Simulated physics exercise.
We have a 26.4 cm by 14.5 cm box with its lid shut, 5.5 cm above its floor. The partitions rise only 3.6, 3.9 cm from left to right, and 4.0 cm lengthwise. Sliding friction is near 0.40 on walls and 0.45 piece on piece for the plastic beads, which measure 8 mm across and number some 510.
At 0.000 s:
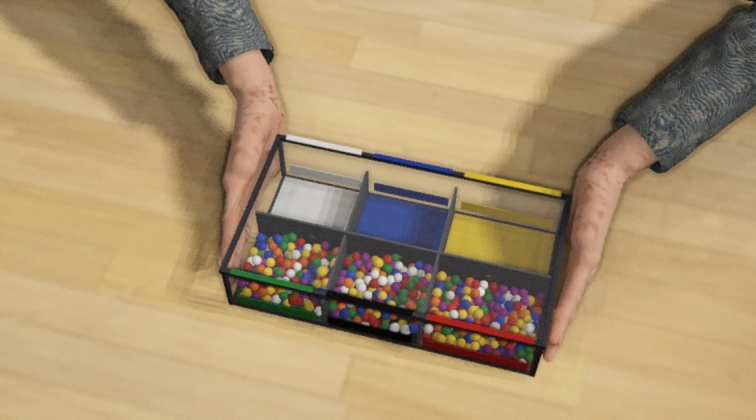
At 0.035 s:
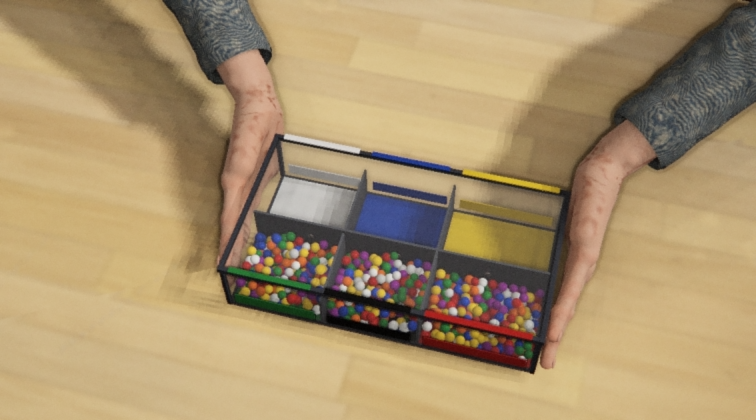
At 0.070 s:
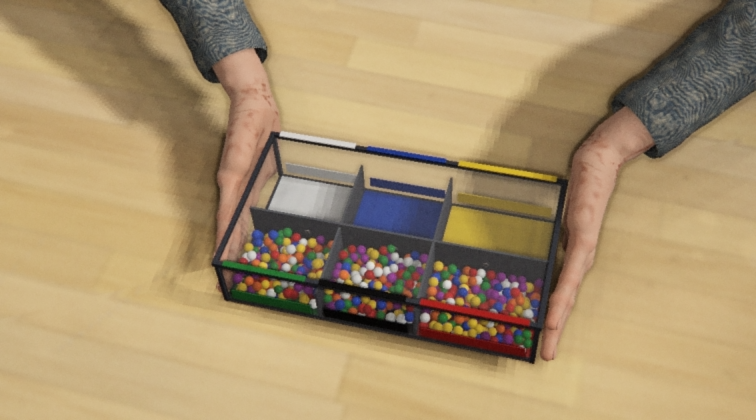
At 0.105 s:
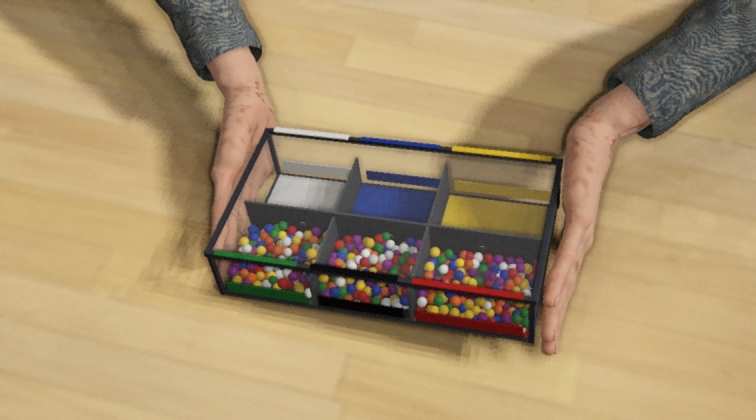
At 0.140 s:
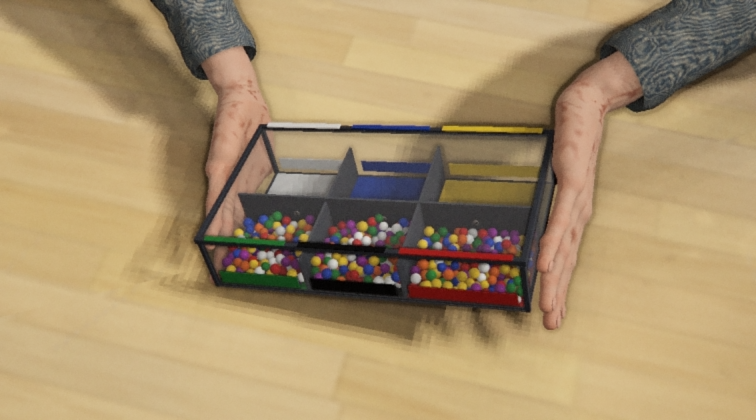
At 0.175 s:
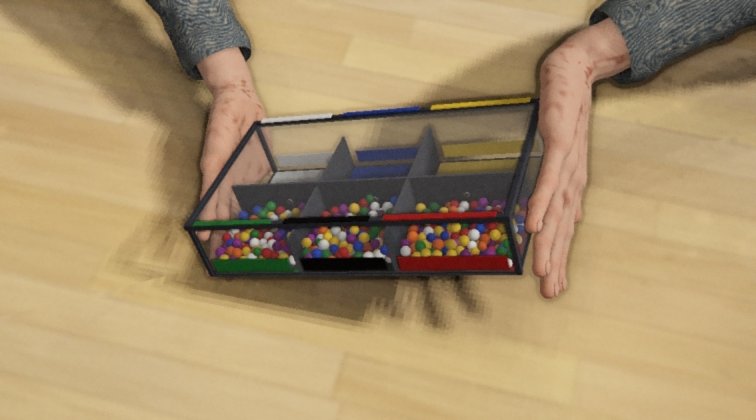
On a pale wooden surface seen from above, two hands in patterned grey sleeves grip a clear-sided, dark-edged box. Its back compartments, white, blue and yellow, are empty, while the front ones, marked green, black and red, hold many small multicoloured balls. The hands tilt the box, slowly at first and then faster, its right side rising and its front swinging up, while the view stays still.
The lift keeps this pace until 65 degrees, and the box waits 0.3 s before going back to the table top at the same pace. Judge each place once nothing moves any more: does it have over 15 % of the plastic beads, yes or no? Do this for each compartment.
Red: Yes, blue: No, green: Yes, yellow: No, white: No, black: Yes.
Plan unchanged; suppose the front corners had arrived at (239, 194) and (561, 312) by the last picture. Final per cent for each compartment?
Each compartment ends with this per cent: Red 35, blue 5, green 25, yellow 5, white 0 and black 30.
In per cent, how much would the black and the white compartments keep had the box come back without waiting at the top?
Result - black: 30 %; white: 5 %.
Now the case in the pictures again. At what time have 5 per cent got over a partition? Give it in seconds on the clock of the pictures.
It comes at roughly 0.45 s.
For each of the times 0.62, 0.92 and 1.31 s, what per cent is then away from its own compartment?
First 15, next 20, last 20.
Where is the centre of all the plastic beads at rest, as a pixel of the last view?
Look around (344, 274) in the last picture.
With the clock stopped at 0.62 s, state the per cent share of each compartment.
Shares - red: 25, blue: 0, green: 35, yellow: 0, white: 5, black: 30.
After 0.62 s, tilt 65 degrees; red 25 %, green 35 %, white 5 %, black 30 %.
After 0.92 s, tilt 38 degrees; red 25 %, green 35 %, white 10 %, black 25 %.
After 1.31 s, tilt 0 degrees; red 25 %, green 35 %, white 10 %, black 25 %.
At rest (1.8 s), red 25 %, blue 0 %, green 35 %, yellow 0 %, white 10 %, black 25 %.
